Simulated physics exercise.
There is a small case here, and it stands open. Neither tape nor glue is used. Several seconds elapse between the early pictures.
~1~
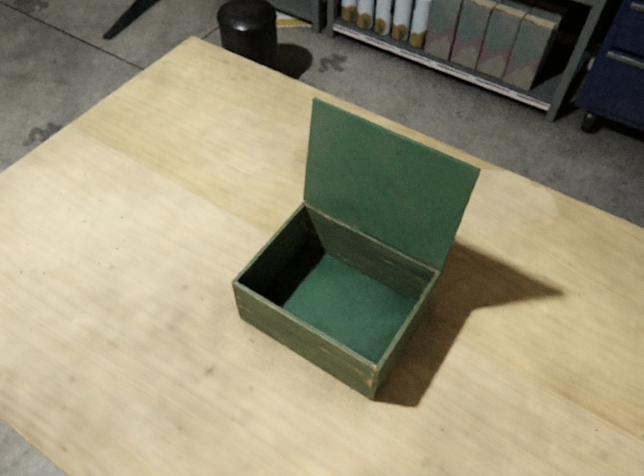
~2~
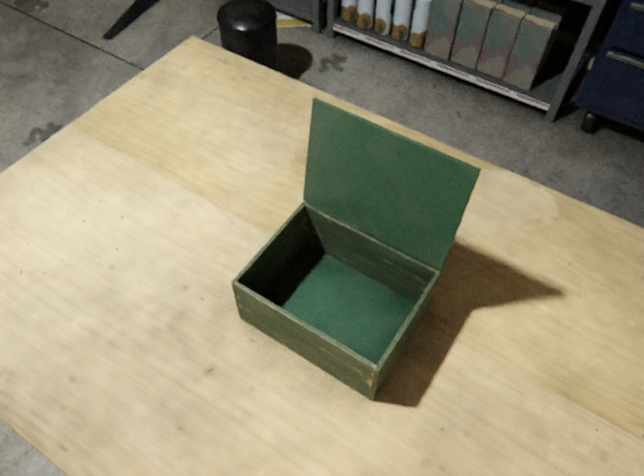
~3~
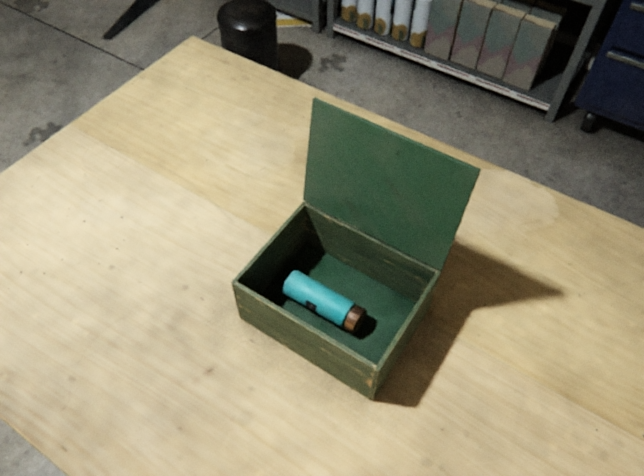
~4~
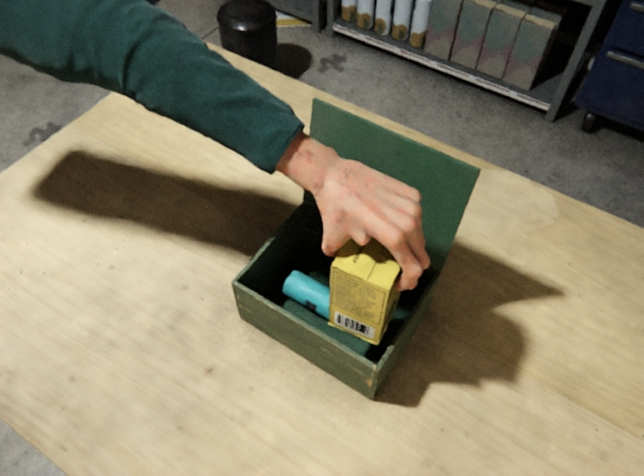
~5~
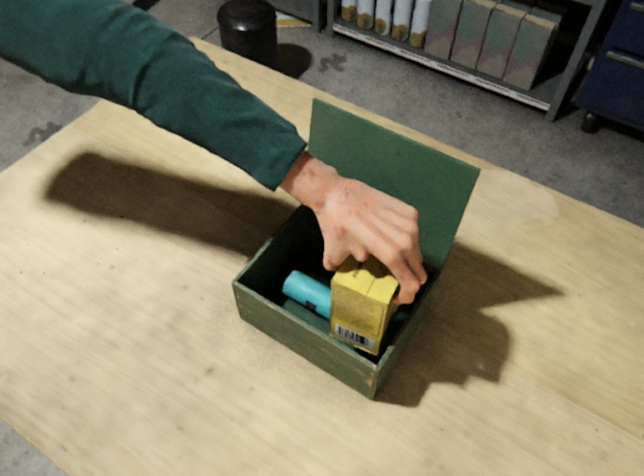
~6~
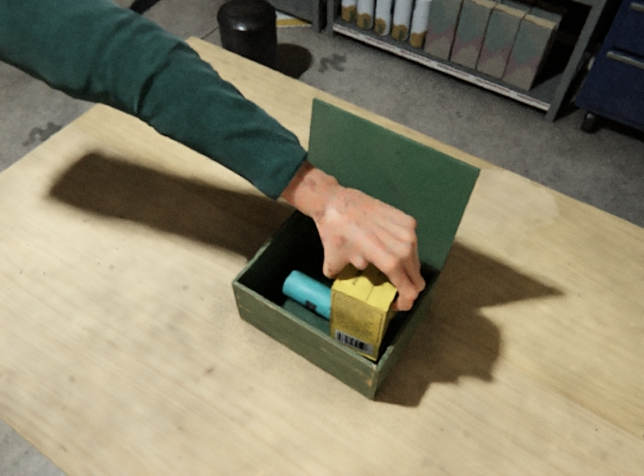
On a pale wooden table, a small green case stands open and empty, and then a turquoise shaker is lying inside it. A hand in a dark green sleeve, reaching from the left, holds a yellow carton over the case and lowers it slightly, into the space beside the shaker, still gripping it.
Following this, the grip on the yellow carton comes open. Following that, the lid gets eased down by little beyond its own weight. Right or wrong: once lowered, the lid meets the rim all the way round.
Wrong.
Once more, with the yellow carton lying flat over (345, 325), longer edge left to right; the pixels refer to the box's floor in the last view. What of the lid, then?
Lid: Closed.
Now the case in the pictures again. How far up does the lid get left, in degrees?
Around 25 degrees.
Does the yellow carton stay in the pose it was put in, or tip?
At the finish the yellow carton goes crooked.
Then, 0.60 s past the last view, yellow carton rocked 45° from its first pose near (368, 319); turquoise shaker displaced about its own width.
Then, 1.30 s past the last view, lid 79° above the rim; yellow carton rocked 45° from its first pose near (368, 319); turquoise shaker displaced about its own width.
Then, 1.60 s past the last view, lid 56° above the rim; yellow carton rocked 45° from its first pose near (368, 319); turquoise shaker displaced about its own width.
Then, 1.80 s past the last view, lid 35° above the rim; yellow carton rocked 45° from its first pose near (368, 319); turquoise shaker displaced about its own width.
Finally, lid 27° above the rim; down or leaning hard in the box, yellow carton; turquoise shaker still in place. Final places as the last picture's camera would see them, yellow carton near (368, 319).
